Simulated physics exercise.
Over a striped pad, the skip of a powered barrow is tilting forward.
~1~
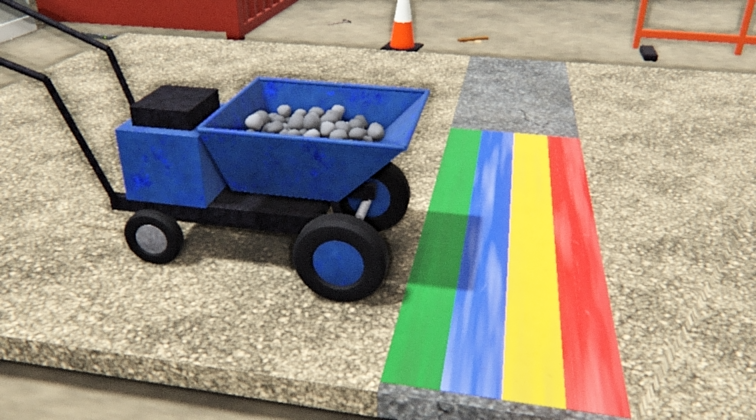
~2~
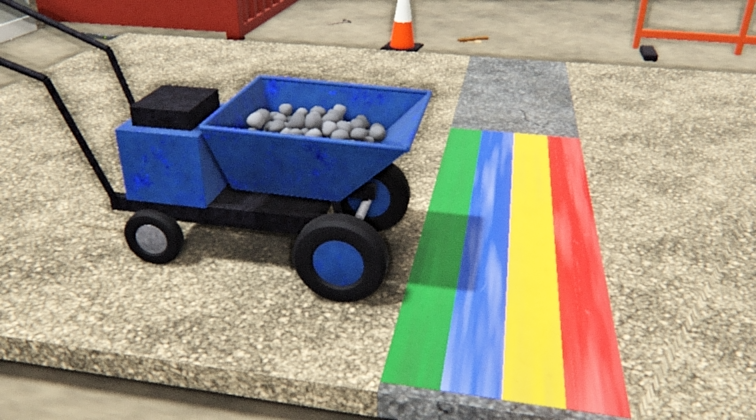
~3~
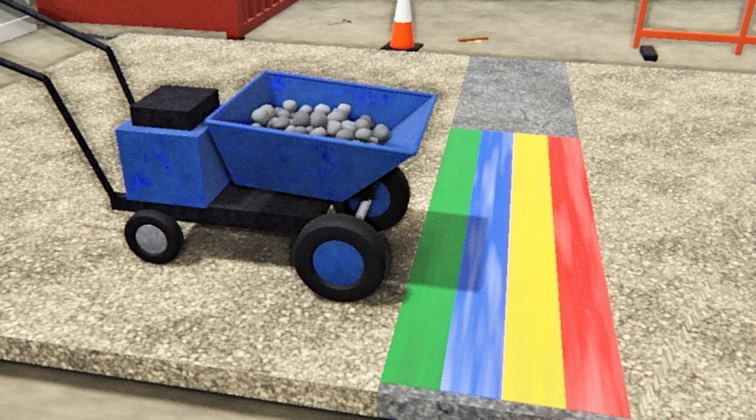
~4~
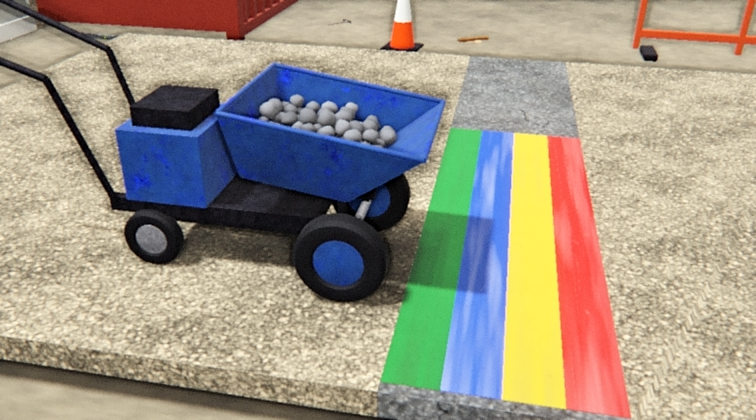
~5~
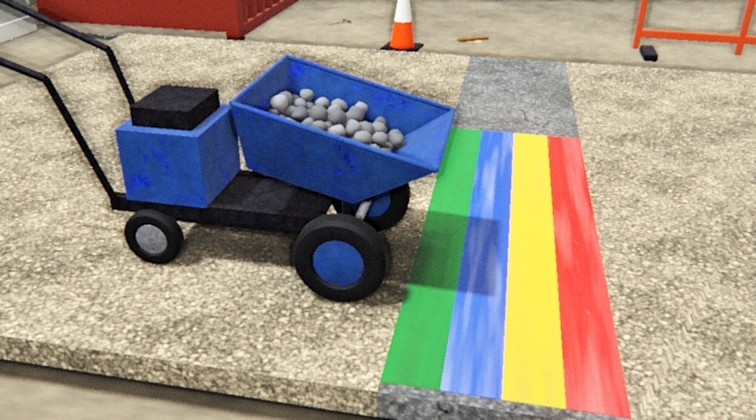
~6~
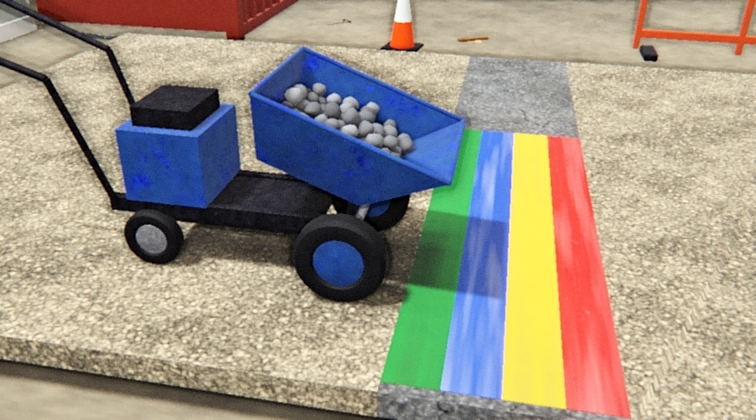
A blue skip loaded with round grey cobbles sits on a small black-framed barrow at left, seen from slightly above and to the side on a pale, rough-textured paved yard. To its right lies a pad striped green, blue, yellow and red, with an orange-and-white cone behind. The skip starts level, then tilts steadily forward to the right, its rear rising clearly, while the barrow and camera stay still.
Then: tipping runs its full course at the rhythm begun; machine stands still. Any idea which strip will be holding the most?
Most likely the yellow strip.
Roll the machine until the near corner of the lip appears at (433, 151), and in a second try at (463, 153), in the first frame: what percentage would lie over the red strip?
First try: Some 30 %; second try: 40 %.
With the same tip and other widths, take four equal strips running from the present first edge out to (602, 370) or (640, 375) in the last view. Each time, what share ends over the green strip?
0 per cent, then 0 per cent, roughly.
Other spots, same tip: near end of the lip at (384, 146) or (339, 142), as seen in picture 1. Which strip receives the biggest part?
So the first one goes to that yellow strip and the second to the strip in blue.
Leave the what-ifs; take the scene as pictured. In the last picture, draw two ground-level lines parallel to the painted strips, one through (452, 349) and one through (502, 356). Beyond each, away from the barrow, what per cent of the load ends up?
Estimate: 80 %, then 70 %.
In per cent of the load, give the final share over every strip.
I'd say the green strip has near 0, the blue strip near 5, the yellow strip near 35 and the red strip near 25 per cent.
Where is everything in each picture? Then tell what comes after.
In the first picture, lip of the skip (404, 148), level; top of the load (304, 136), round cobbles; green strip (420, 340); blue strip (476, 347); yellow strip (533, 355); red strip (592, 363).
In the second picture, lip of the skip (407, 150), tipped barely; top of the load (305, 135).
In the third picture, lip of the skip (414, 154), tipped barely; top of the load (310, 133).
In the fourth picture, lip of the skip (424, 161), tipped a little; top of the load (298, 130).
In the fifth picture, lip of the skip (436, 171), tipped a little; top of the load (299, 116).
In the sixth picture, lip of the skip (449, 183), tipped clearly; top of the load (313, 111); green strip (420, 340); blue strip (476, 347); yellow strip (533, 355); red strip (592, 363).
Just after the last frame, skip tipped steeply; every one in the skip.
A moment on, skip tipped right over; roughly two thirds in the skip; about a tenth over the blue strip; roughly a quarter over the yellow strip.
Further on, skip tipped right over; roughly a quarter in the skip; about a tenth over the blue strip; roughly a third over the yellow strip; roughly a quarter over the red strip; about a tenth off the paint.
When it is over, skip tipped right over; roughly a quarter in the skip; not one over the green strip; about a tenth over the blue strip; roughly a third over the yellow strip; roughly a quarter over the red strip; about a tenth off the paint.
